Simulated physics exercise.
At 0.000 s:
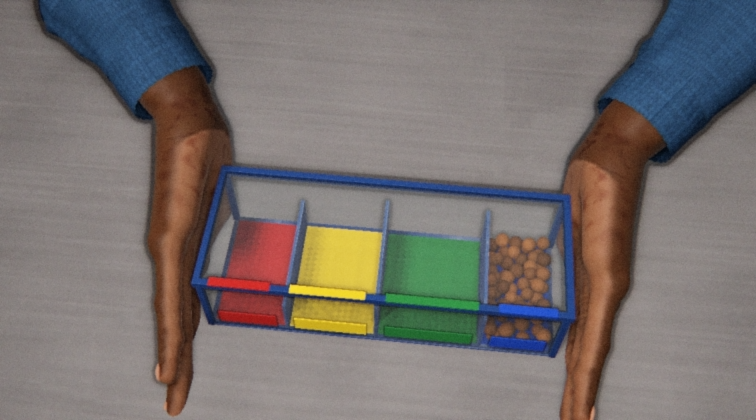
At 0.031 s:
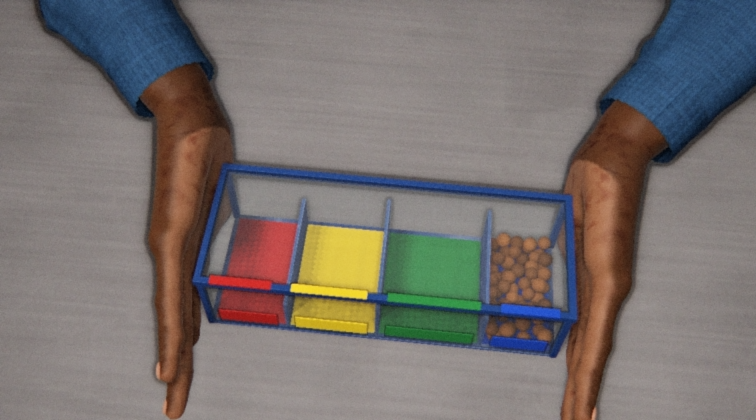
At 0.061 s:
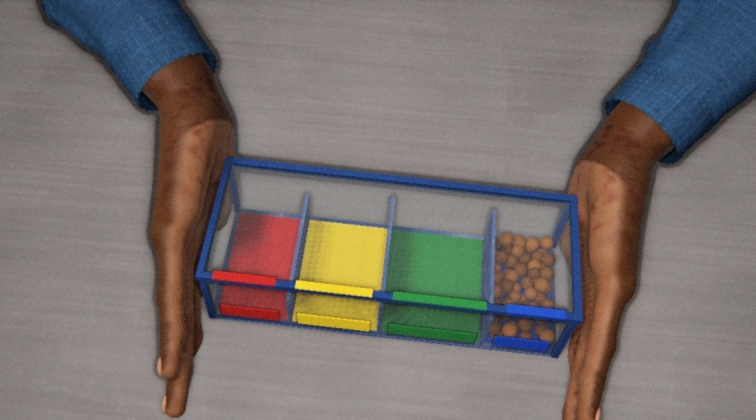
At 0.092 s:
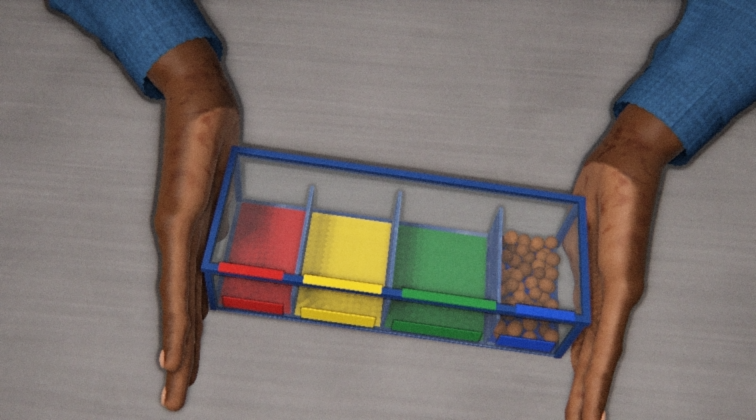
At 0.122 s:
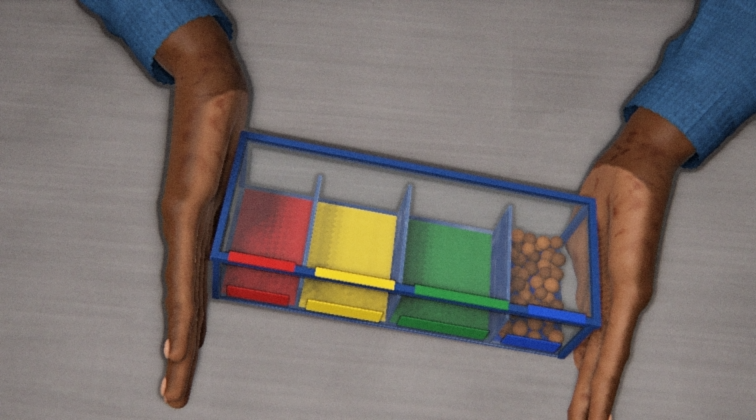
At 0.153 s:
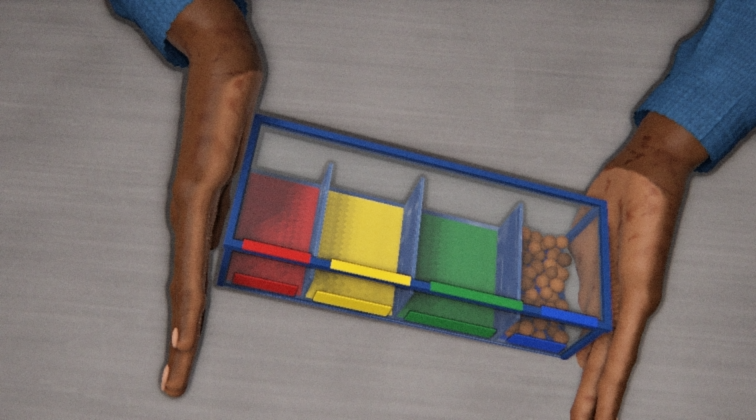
On a grey surface, two hands tilt a clear divided box down toward the right.
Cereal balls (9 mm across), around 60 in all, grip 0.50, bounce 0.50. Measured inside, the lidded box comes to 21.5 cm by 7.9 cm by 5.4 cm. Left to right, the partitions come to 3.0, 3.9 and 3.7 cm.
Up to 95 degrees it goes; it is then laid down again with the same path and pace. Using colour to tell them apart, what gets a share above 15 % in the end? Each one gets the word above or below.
Results: Red below; blue above; green below; yellow below.
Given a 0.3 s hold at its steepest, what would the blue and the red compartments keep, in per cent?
Then, in per cent: Blue 100, red 0.
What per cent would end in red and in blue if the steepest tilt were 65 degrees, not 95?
Red: 0; blue: 100 (per cent).
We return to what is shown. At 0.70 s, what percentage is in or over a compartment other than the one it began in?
Near 0 in a hundred.
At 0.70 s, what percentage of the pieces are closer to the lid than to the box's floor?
Close to 20 in a hundred.
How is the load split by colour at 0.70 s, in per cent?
Red = 0, blue = 100, green = 0, yellow = 0 (percent).
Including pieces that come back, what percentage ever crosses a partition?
Close to 0 in a hundred.
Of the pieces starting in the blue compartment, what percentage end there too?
That comes out at about 100 percent.
After 0.70 s, tilt 95 degrees; blue 100 %.
After 1.07 s, tilt 41 degrees; blue 100 %.
After 1.53 s, tilt 0 degrees; blue 100 %.
By 2.0 s all is still; red 0 %, blue 100 %, green 0 %, yellow 0 %.
